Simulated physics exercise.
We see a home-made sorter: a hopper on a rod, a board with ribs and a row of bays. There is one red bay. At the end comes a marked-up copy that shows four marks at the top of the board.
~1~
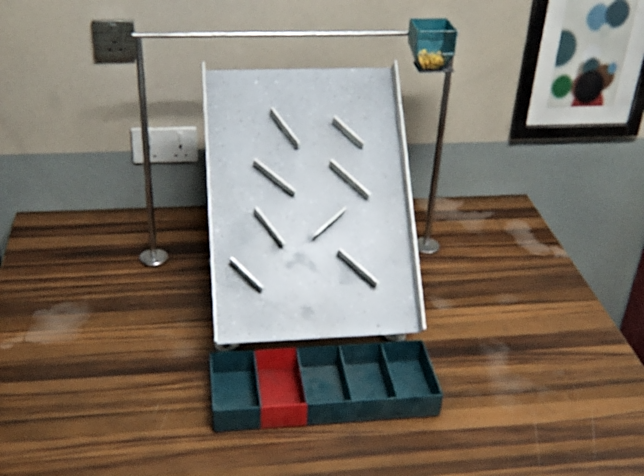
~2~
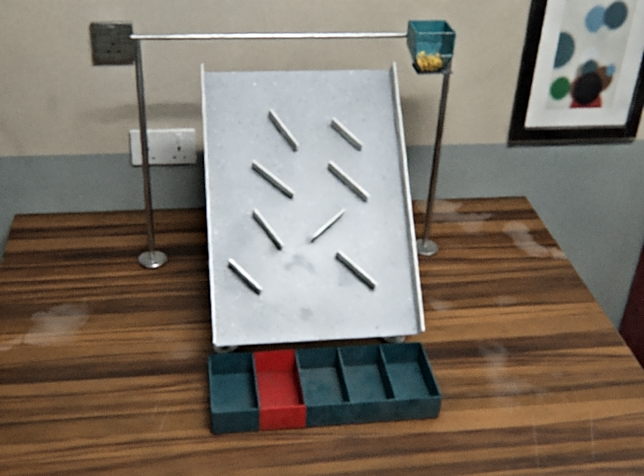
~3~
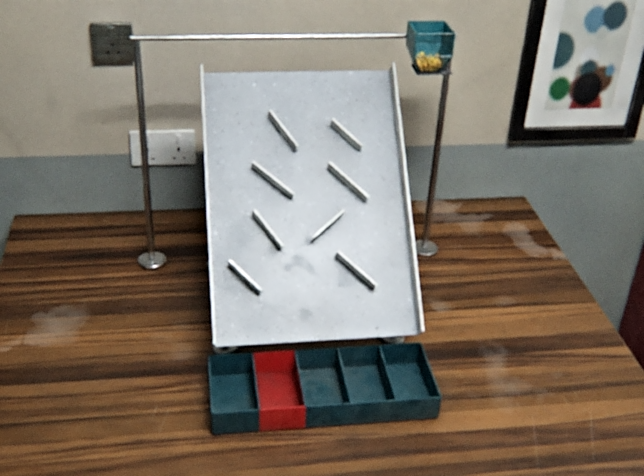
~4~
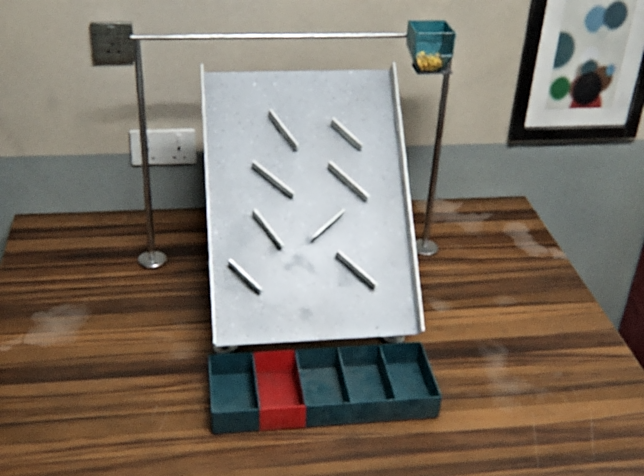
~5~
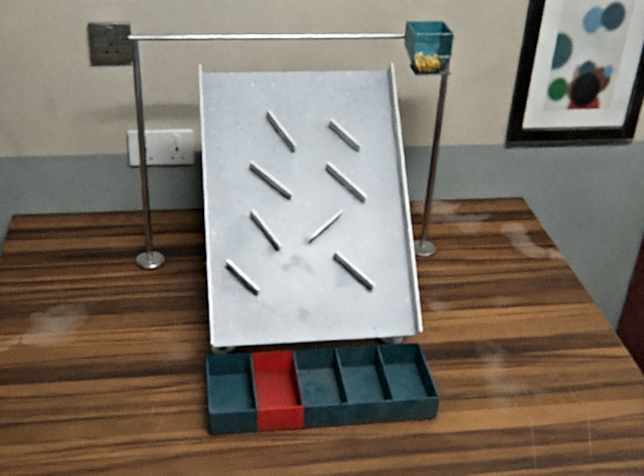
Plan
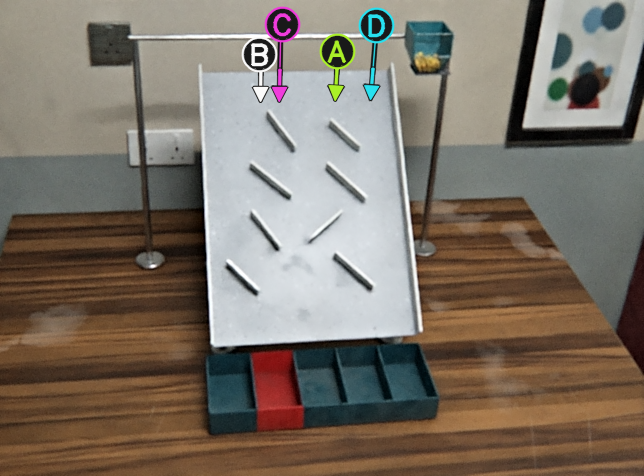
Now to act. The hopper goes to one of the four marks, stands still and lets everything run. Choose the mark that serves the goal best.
Mark C.
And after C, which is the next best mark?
B.
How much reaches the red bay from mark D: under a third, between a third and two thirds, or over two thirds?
Mark D gives under a third.
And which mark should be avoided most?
It is D.
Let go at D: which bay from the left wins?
It is the fifth one.
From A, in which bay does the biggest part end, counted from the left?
The fifth from the left.
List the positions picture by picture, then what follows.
In the first frame, hopper at (430, 57), puffed corn balls, door shut.
In the second frame, ribs (270, 109) to (298, 145), (333, 118) to (363, 145), (253, 160) to (294, 193).
In the third frame, ribs (330, 162) to (369, 197), (254, 209) to (283, 245), (314, 237) to (344, 210).
In the fourth frame, ribs (230, 259) to (261, 289), (338, 250) to (377, 284).
In the fifth frame, red bay at (280, 417), number 2 of 5 from the left.
On the marked copy, mark A meets the board at (335, 95); mark B meets the board at (260, 96); mark C meets the board at (279, 96); mark D meets the board at (370, 94).
For mark A, about a quarter in the red bay, most in other bays.
For mark B, about half in the red bay, about half in other bays.
For mark C, about two thirds in the red bay, about a third in other bays.
For mark D, none in the red bay, nearly all in other bays, a stray few outside the box.
